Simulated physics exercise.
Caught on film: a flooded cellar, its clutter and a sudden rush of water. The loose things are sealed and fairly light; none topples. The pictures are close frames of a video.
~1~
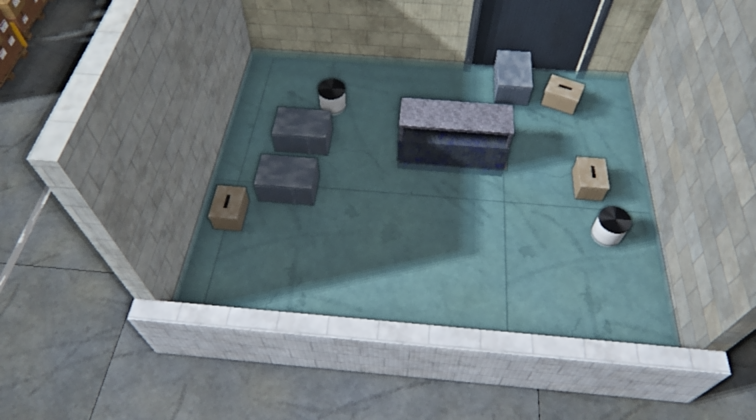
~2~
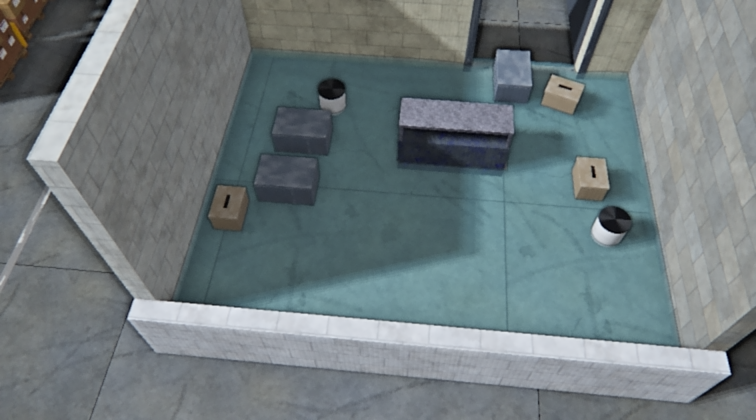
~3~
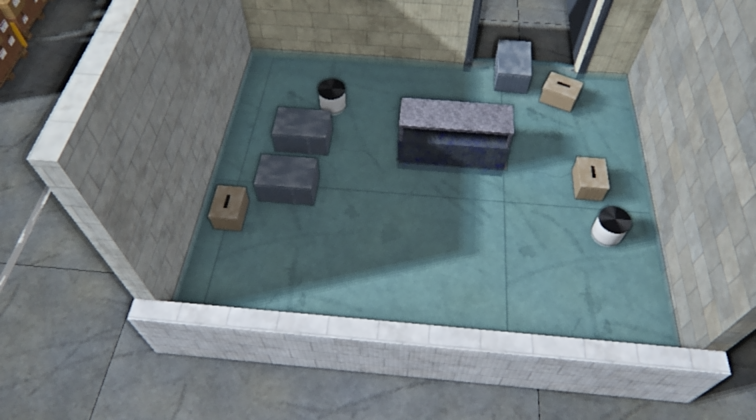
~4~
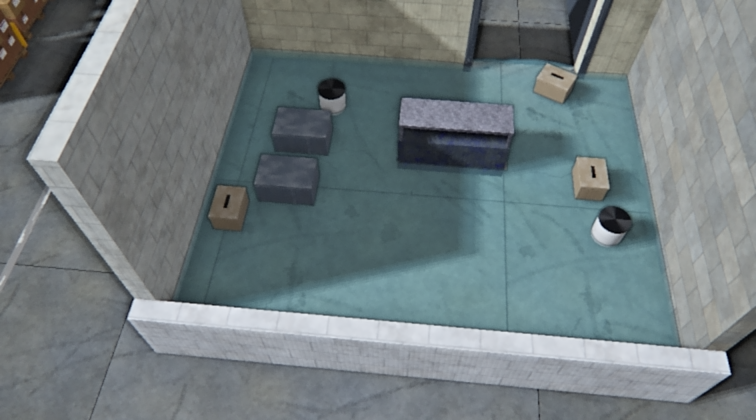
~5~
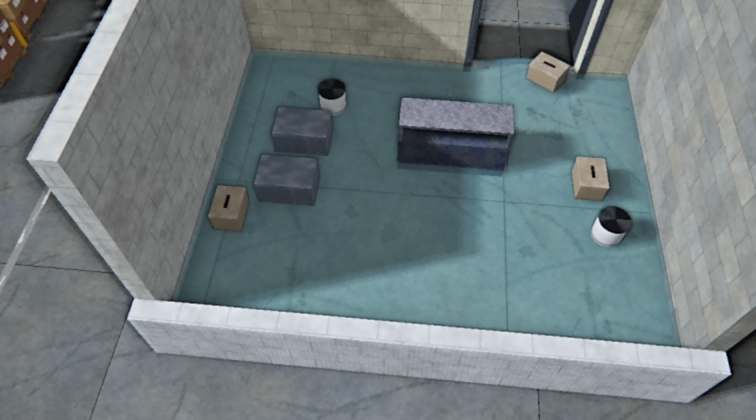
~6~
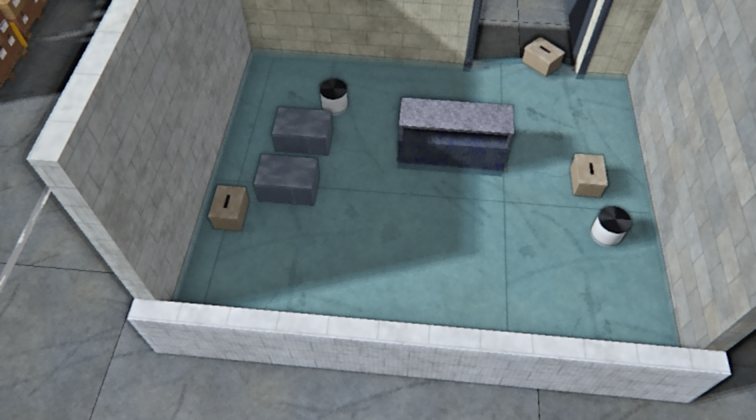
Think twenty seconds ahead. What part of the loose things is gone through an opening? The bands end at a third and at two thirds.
It is two thirds or more.
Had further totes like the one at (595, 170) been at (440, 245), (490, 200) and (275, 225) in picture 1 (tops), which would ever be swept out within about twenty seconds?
As listed: Stays, out, inside.
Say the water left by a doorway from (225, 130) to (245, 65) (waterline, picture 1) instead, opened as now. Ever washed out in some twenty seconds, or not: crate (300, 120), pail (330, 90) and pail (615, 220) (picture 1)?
In that order: Carried outside, out, no.
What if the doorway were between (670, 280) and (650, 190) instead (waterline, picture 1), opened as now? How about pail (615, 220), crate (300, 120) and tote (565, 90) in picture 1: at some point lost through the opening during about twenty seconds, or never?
One after the other: Carried outside, kept in, out.
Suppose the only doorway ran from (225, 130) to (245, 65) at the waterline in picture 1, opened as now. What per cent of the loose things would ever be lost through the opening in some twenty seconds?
I make it 50 per cent.
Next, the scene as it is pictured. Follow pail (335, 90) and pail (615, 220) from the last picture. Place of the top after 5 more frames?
Near (362, 81) and (616, 185).
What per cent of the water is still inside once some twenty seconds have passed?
About 50 per cent.
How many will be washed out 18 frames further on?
3 of them.
A moment on, 2 of 8 are out; 6 afloat.
Next, 3 of 8 are out; 5 afloat.
Later, 6 of 8 are out; 2 afloat.
In the end, 6 of 8 are out; 2 afloat.
